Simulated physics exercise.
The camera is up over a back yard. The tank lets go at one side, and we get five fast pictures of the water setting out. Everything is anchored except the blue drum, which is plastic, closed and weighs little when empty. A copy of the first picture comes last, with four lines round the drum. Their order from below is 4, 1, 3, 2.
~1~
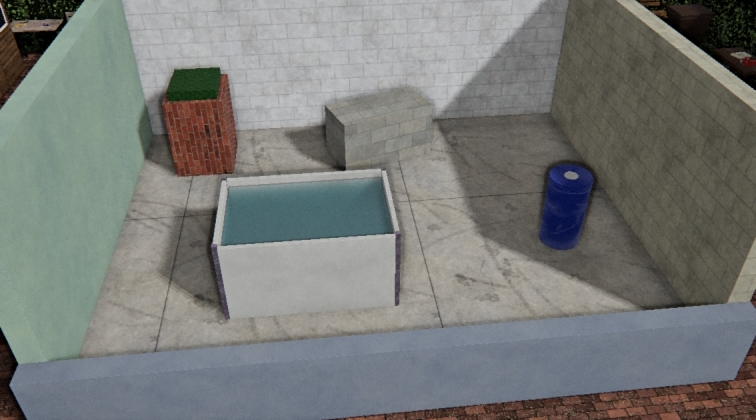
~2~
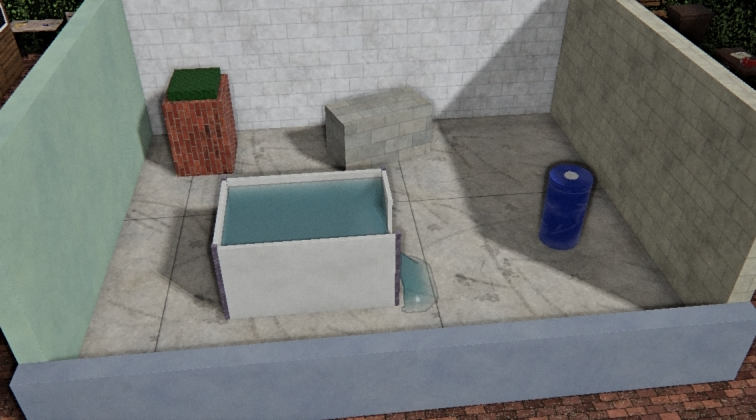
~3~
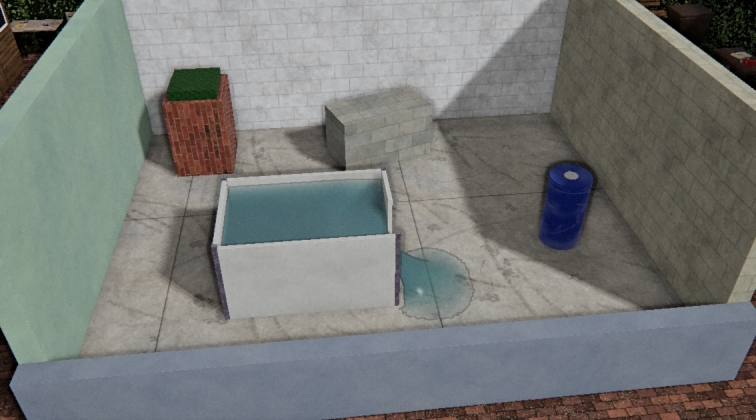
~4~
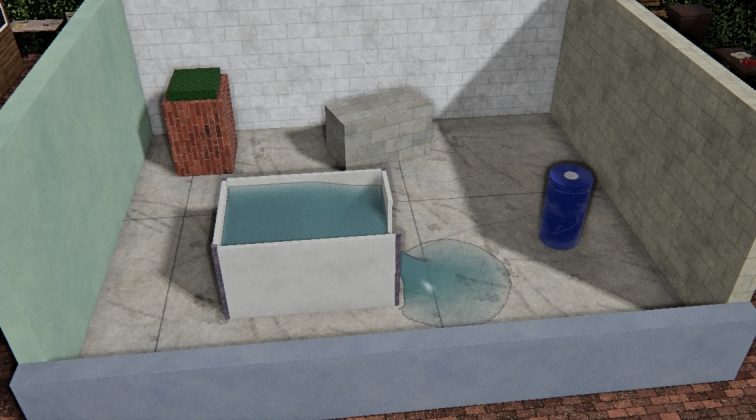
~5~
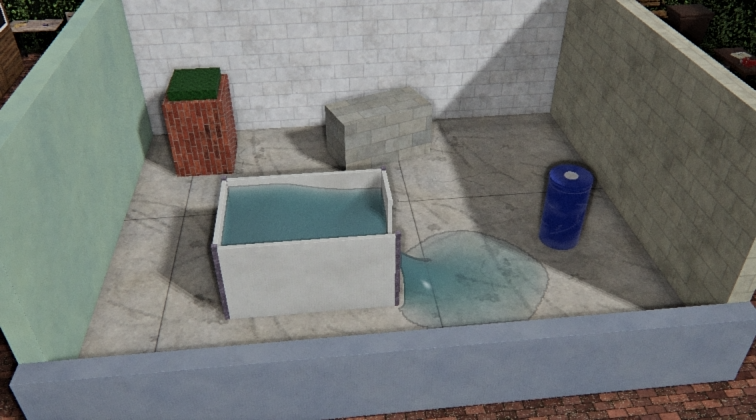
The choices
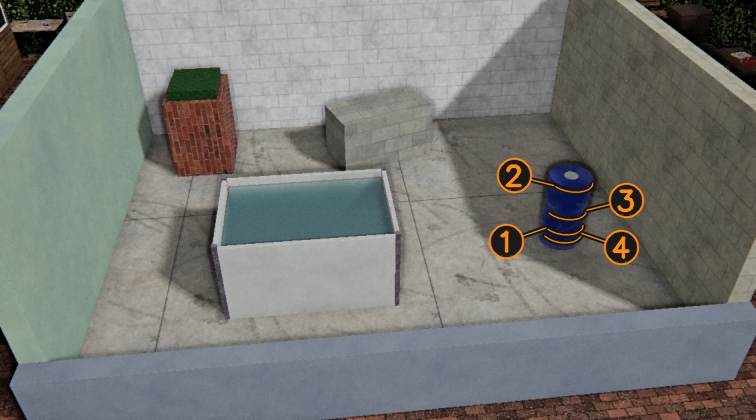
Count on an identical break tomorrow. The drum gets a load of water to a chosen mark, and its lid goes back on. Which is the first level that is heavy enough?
Take 3.
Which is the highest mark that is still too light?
Mark 1.
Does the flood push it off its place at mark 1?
Yes, it does.
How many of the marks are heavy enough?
Two of them.
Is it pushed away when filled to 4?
Yes, it does.
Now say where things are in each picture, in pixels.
The first picture shows lid of the blue drum at (571, 176); tank full, its middle at (306, 211).
In the second picture, 1 % of the ground wet, in view closest to the drum at (422, 269).
In the third picture, 3 % of the ground wet, in view closest to the drum at (451, 258).
In the fourth picture, 5 % of the ground wet, in view closest to the drum at (489, 258).
The fifth picture shows lid of the blue drum at (571, 176); 8 % of the ground wet, in view closest to the drum at (534, 263).
On the marked copy, 1 at (569, 234); 2 at (578, 192); 3 at (572, 219); 4 at (567, 242); from the bottom up 4, 1, 3, 2.
With 1, it is pushed about twice its own width away.
With 2, it does not move.
With 3, it does not move.
With 4, it is pushed about 7 times its own width away.
